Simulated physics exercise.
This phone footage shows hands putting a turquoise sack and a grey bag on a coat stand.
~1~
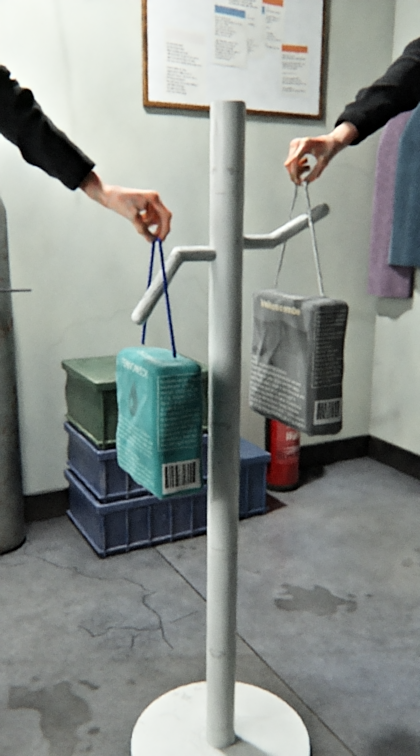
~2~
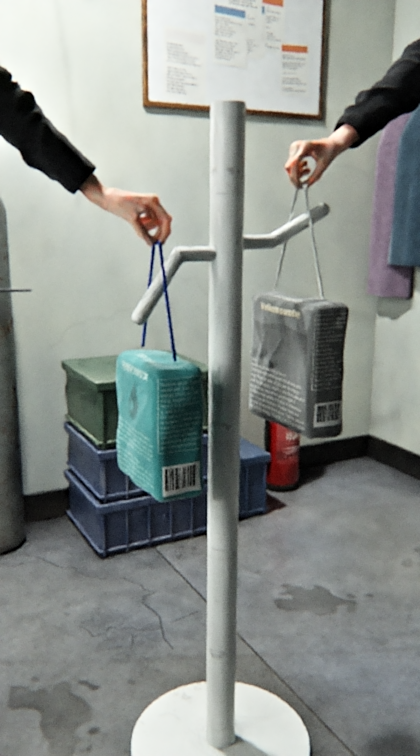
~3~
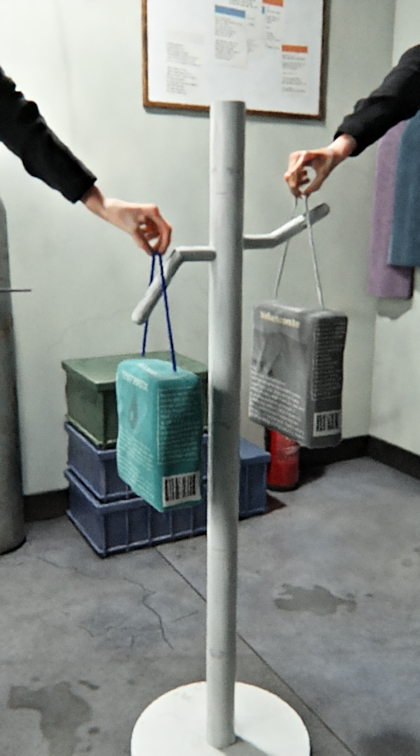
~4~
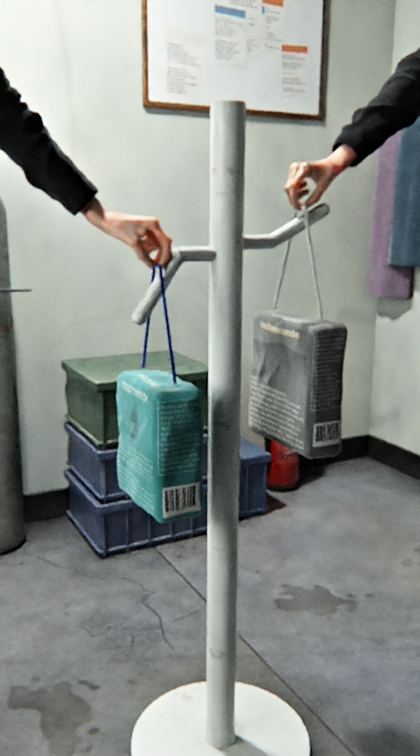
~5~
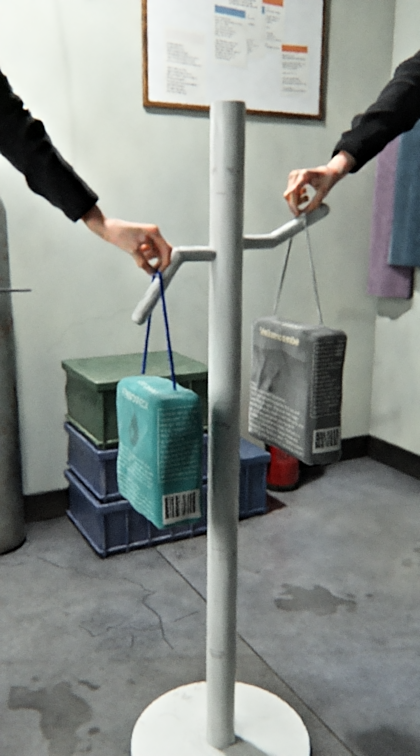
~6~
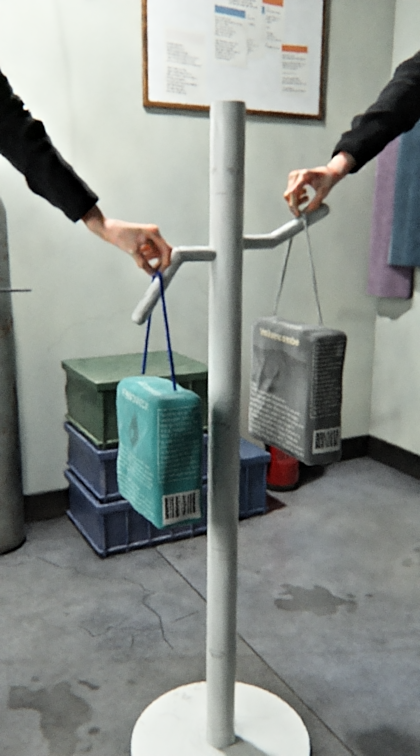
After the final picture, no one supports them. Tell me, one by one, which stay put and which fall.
In order: The turquoise sack does not stay up; the grey bag remains up.
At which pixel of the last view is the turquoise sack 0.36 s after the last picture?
You'd spot its middle roughly at pixel (161, 645) in the last picture's view.
Then, 0.36 s after the last picture, turquoise sack falling near (161, 645); grey bag hanging near (292, 392).
Then, 0.66 s after the last picture, turquoise sack on the floor near (222, 709); grey bag hanging near (288, 395).
At rest, turquoise sack on the floor near (221, 721); grey bag hanging near (279, 400). The turquoise sack comes down and the grey bag stays hanging.
